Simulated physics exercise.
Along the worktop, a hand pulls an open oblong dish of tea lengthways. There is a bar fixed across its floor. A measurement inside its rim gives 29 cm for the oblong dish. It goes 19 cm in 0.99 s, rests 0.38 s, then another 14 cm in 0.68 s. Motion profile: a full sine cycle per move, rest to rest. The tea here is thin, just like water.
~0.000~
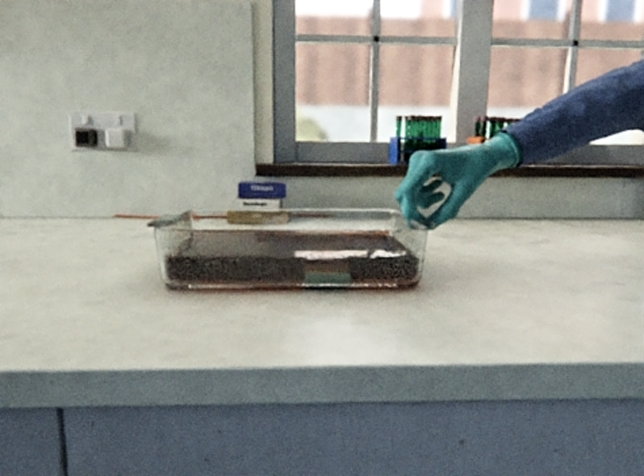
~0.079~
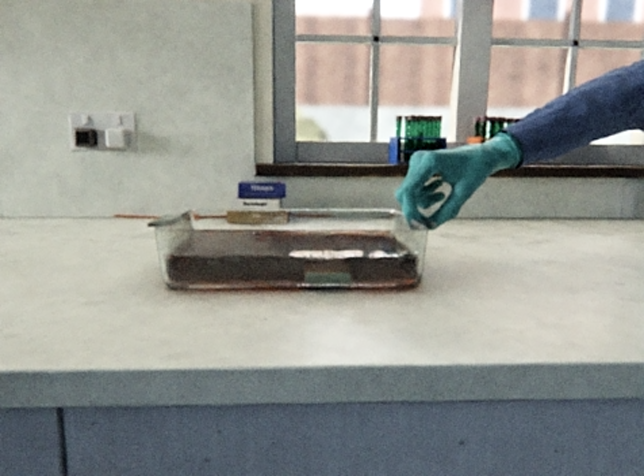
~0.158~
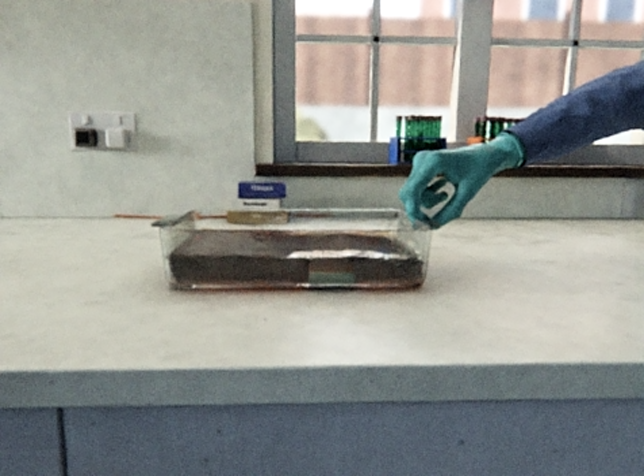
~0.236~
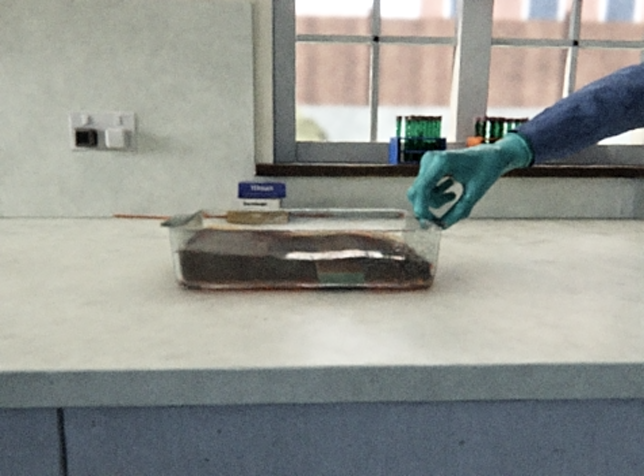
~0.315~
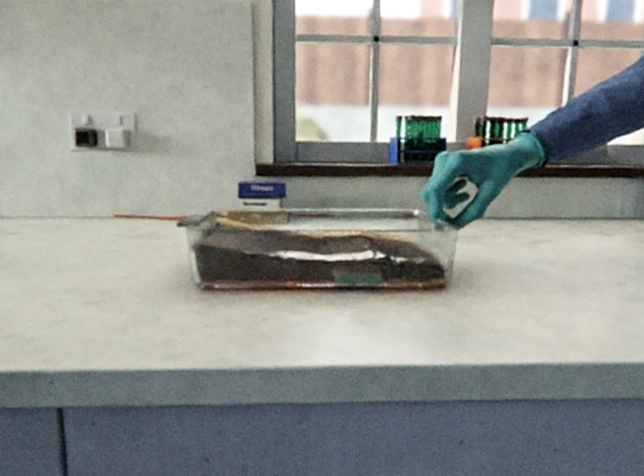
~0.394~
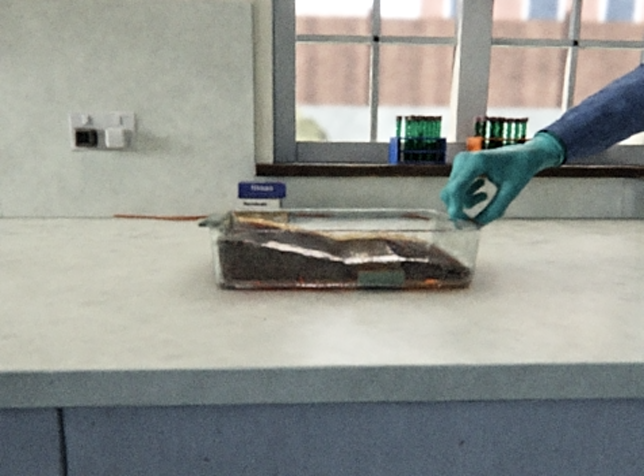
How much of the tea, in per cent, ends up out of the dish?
About 5 per cent.
By 0.88 s it has gone 19 cm; 0 per cent is out over the left end and 1 over the right.
By 1.37 s it has gone 19 cm; 0 per cent is out over the left end and 2 over the right.
By 1.85 s it has gone 31 cm; 0 per cent is out over the left end and 2 over the right.
By 2.34 s it has gone 33 cm; 0 per cent is out over the left end and 4 over the right.
At rest 5 per cent is out in all, 1 of it over the left end.
